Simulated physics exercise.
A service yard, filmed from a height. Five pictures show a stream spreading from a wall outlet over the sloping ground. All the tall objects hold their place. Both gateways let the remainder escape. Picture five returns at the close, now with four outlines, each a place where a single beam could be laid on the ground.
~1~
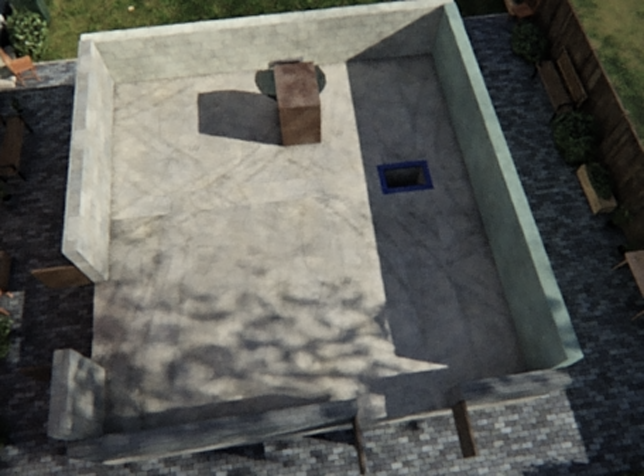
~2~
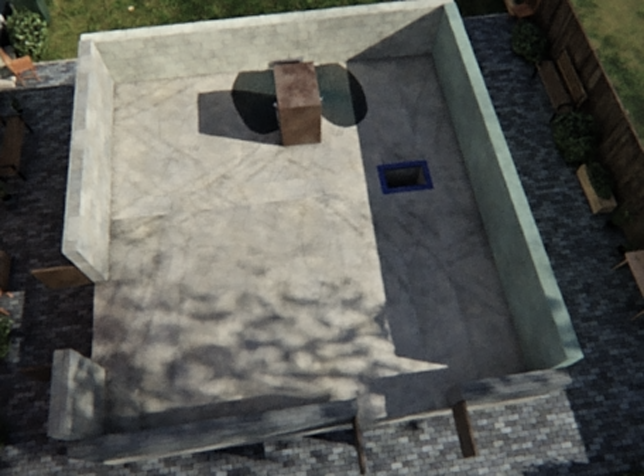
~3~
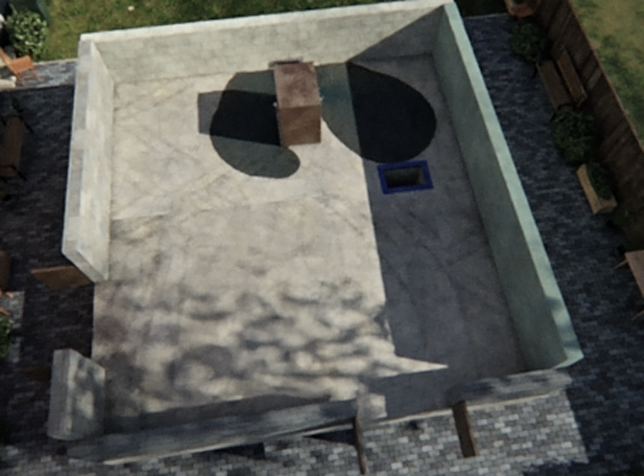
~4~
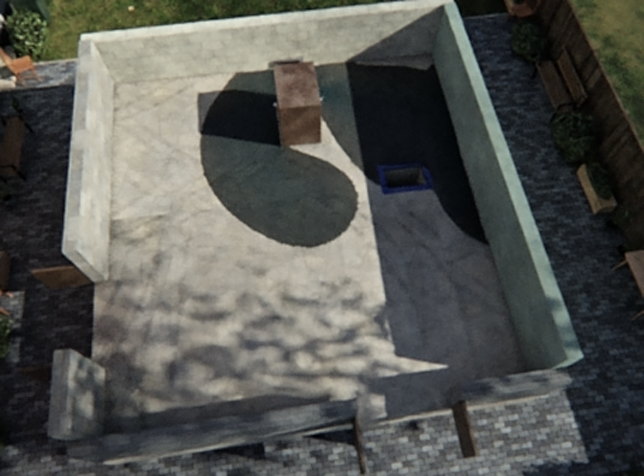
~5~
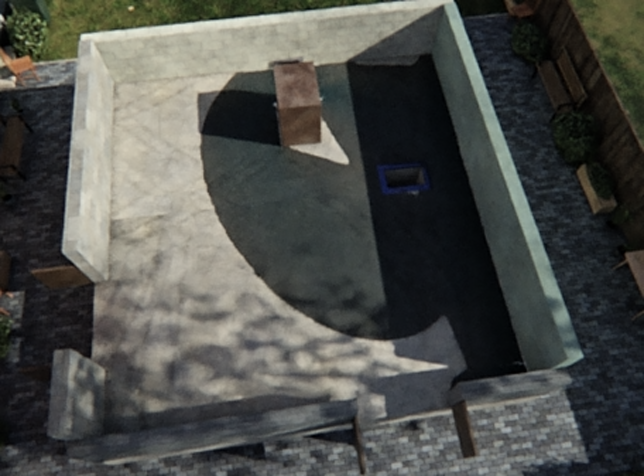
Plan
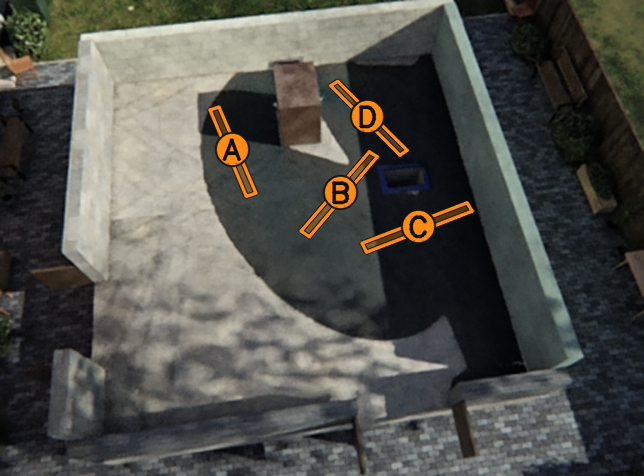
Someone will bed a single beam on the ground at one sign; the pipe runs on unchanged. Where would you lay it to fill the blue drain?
Best: C.
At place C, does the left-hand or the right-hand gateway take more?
The right one.
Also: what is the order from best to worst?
Best to worst: C, D, A, B.
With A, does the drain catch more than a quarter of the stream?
No, it does not.
On the marked copy, A from (214, 108) to (251, 194); B from (305, 233) to (373, 154); C from (364, 247) to (469, 206); D from (334, 83) to (403, 152).
Choosing A, about 11 % of the stream runs into the blue drain, about 87 % out by the gates.
Choosing B, about 8 % of the stream runs into the blue drain, about 89 % out by the gates.
Choosing C, about 47 % of the stream runs into the blue drain, about 51 % out by the gates.
Choosing D, about 27 % of the stream runs into the blue drain, about 71 % out by the gates.
